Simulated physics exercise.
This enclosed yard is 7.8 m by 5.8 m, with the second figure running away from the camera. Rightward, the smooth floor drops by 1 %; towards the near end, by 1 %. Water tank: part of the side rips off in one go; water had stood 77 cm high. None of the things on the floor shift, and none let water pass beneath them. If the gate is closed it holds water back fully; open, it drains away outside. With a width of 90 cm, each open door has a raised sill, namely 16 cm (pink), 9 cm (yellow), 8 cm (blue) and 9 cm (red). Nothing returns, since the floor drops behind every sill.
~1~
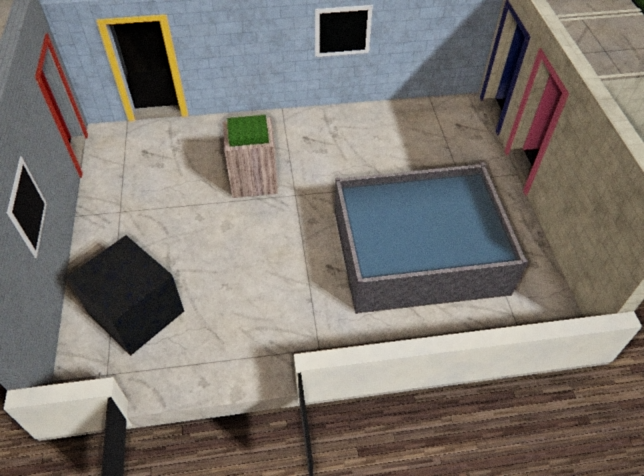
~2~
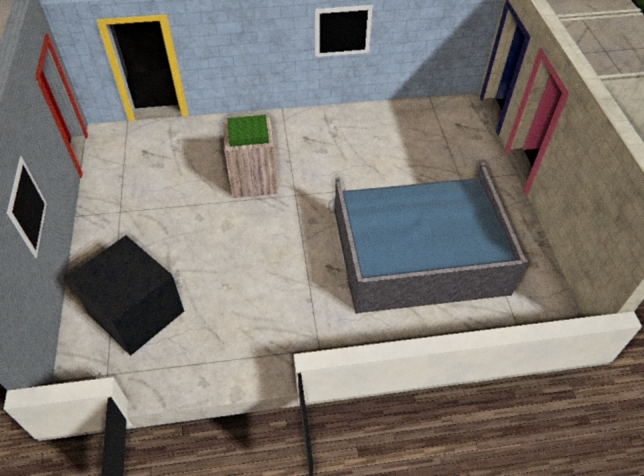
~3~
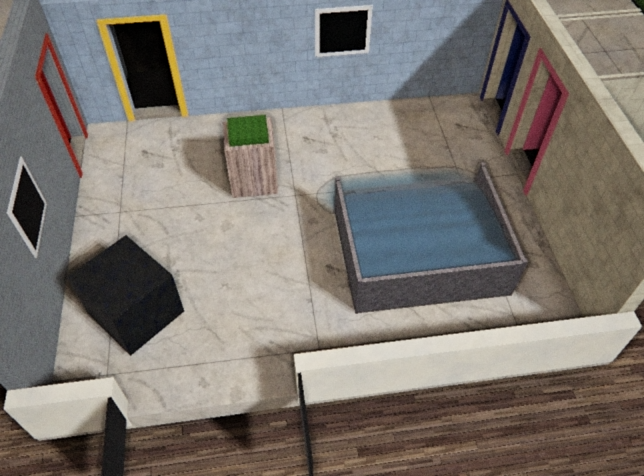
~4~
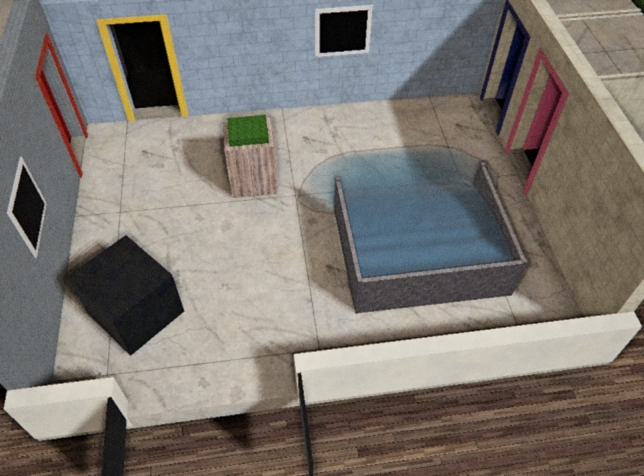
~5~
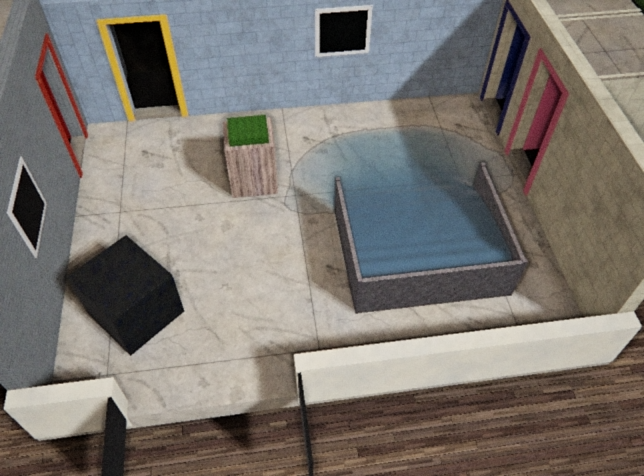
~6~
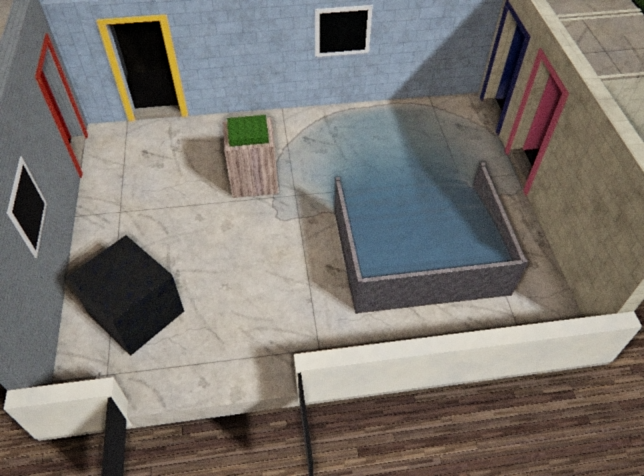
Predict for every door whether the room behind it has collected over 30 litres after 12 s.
Result: The pink door falls short of the limit; the yellow door falls short of the limit; the blue door surpasses the limit; the red door surpasses the limit.
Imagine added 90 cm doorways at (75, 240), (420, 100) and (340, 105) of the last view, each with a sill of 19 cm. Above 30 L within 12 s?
In sequence the answers are less than that, more than that and more than that.
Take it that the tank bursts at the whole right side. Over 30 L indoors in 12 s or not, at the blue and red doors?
Well, against that limit, at blue it's too much, and at red it's within bounds.
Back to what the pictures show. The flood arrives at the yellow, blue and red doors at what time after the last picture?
Doors: Yellow 1.3 s / blue 0.1 s / red 2.0 s.
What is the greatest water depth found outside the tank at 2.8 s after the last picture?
I'd say near 27 centimetres.
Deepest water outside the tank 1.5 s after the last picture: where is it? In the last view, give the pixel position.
Location: Approx. (471, 98).
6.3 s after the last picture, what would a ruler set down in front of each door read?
Depths: Pink door 10 cm, yellow door 7 cm, blue door 10 cm, red door 10 cm.
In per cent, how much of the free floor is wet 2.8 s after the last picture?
Covered: Roughly 50 %.
Then, 0.7 s after the last picture water covers 30 % of the floor and is deepest (46 cm) near (375, 106); pink door 8 cm at the sill, 0 L in, yellow door not reached, blue door 14 cm at the sill, 0 L in, red door not reached.
Then, 1.5 s after the last picture water covers 35 % of the floor and is deepest (47 cm) near (471, 98); pink door 6 cm at the sill, 0 L in, yellow door 4 cm at the sill, 0 L in, blue door 37 cm at the sill, 82 L in, red door not reached.
Then, 2.8 s after the last picture water covers 50 % of the floor and is deepest (27 cm) near (493, 127); pink door 15 cm at the sill, 0 L in, yellow door 7 cm at the sill, 0 L in, blue door 26 cm at the sill, 307 L in, red door 20 cm at the sill, 20 L in.
Then, 6.3 s after the last picture water covers 95 % of the floor and is deepest (18 cm) near (592, 342); pink door 10 cm at the sill, 1 L in, yellow door 7 cm at the sill, 0 L in, blue door 10 cm at the sill, 438 L in, red door 10 cm at the sill, 100 L in.
Then, 11.3 s after the last picture water covers 95 % of the floor and is deepest (13 cm) near (451, 359); pink door 9 cm at the sill, 1 L in, yellow door 2 cm at the sill, 1 L in, blue door 7 cm at the sill, 441 L in, red door 1 cm at the sill, 102 L in.
